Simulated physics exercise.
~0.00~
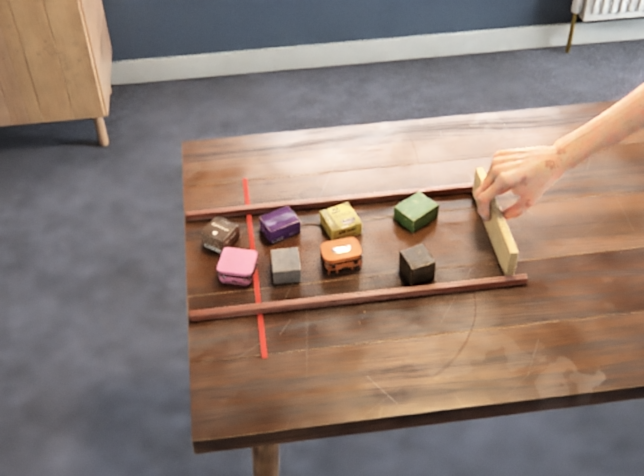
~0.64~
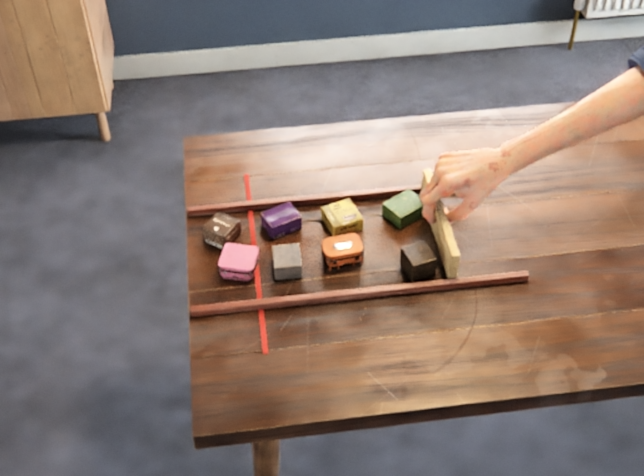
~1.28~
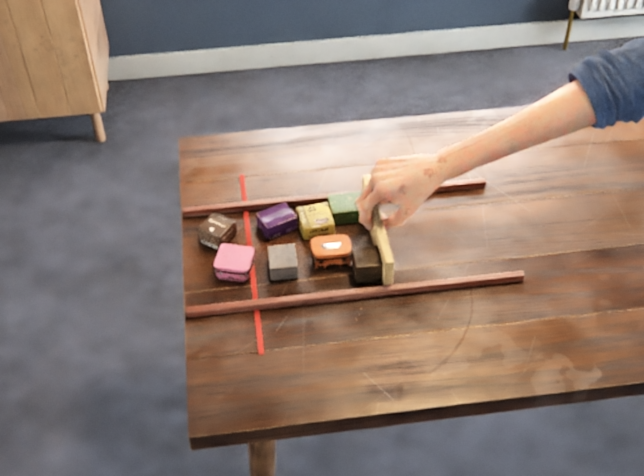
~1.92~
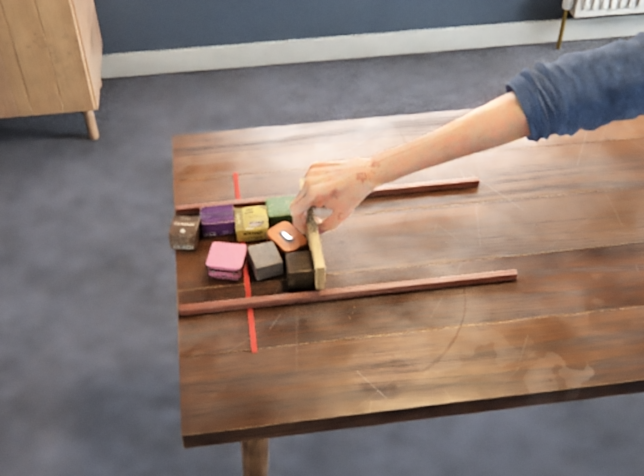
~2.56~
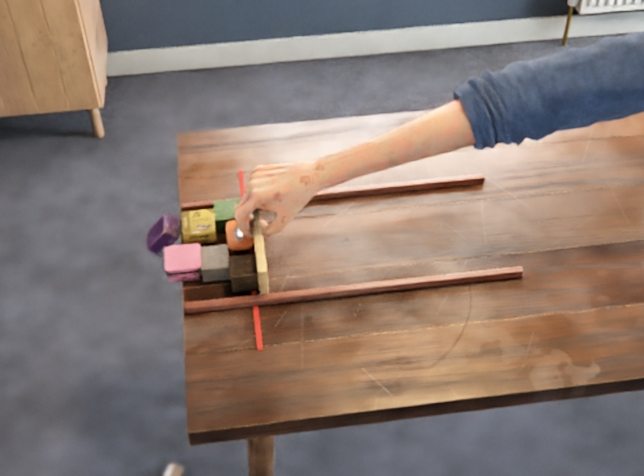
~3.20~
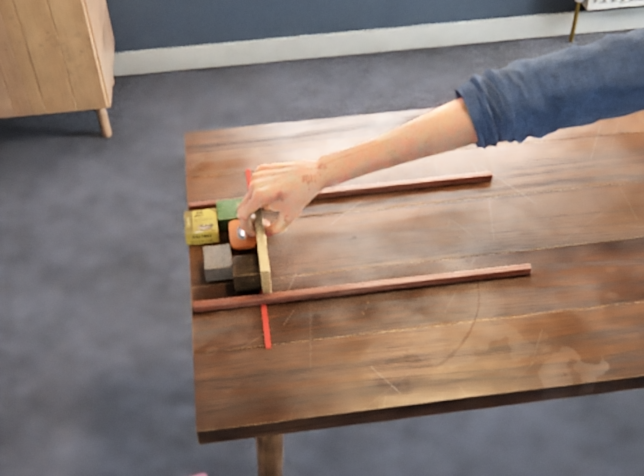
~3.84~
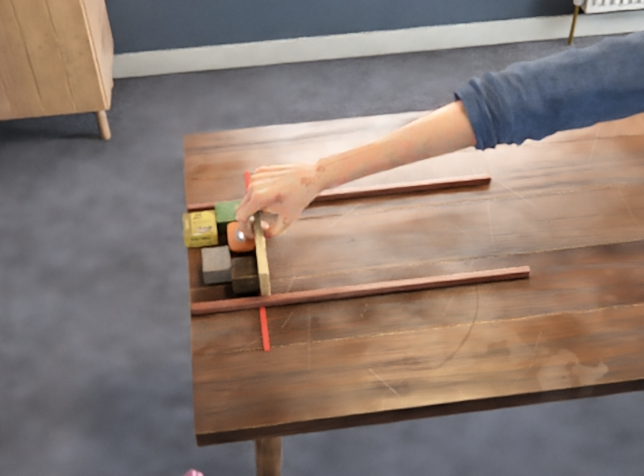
A hand-held board slides left between two rails on a wooden table, bunching eight small objects together and pushing the brown, purple and pink ones off the left edge, then stops near the red tape with the other five still on the table.
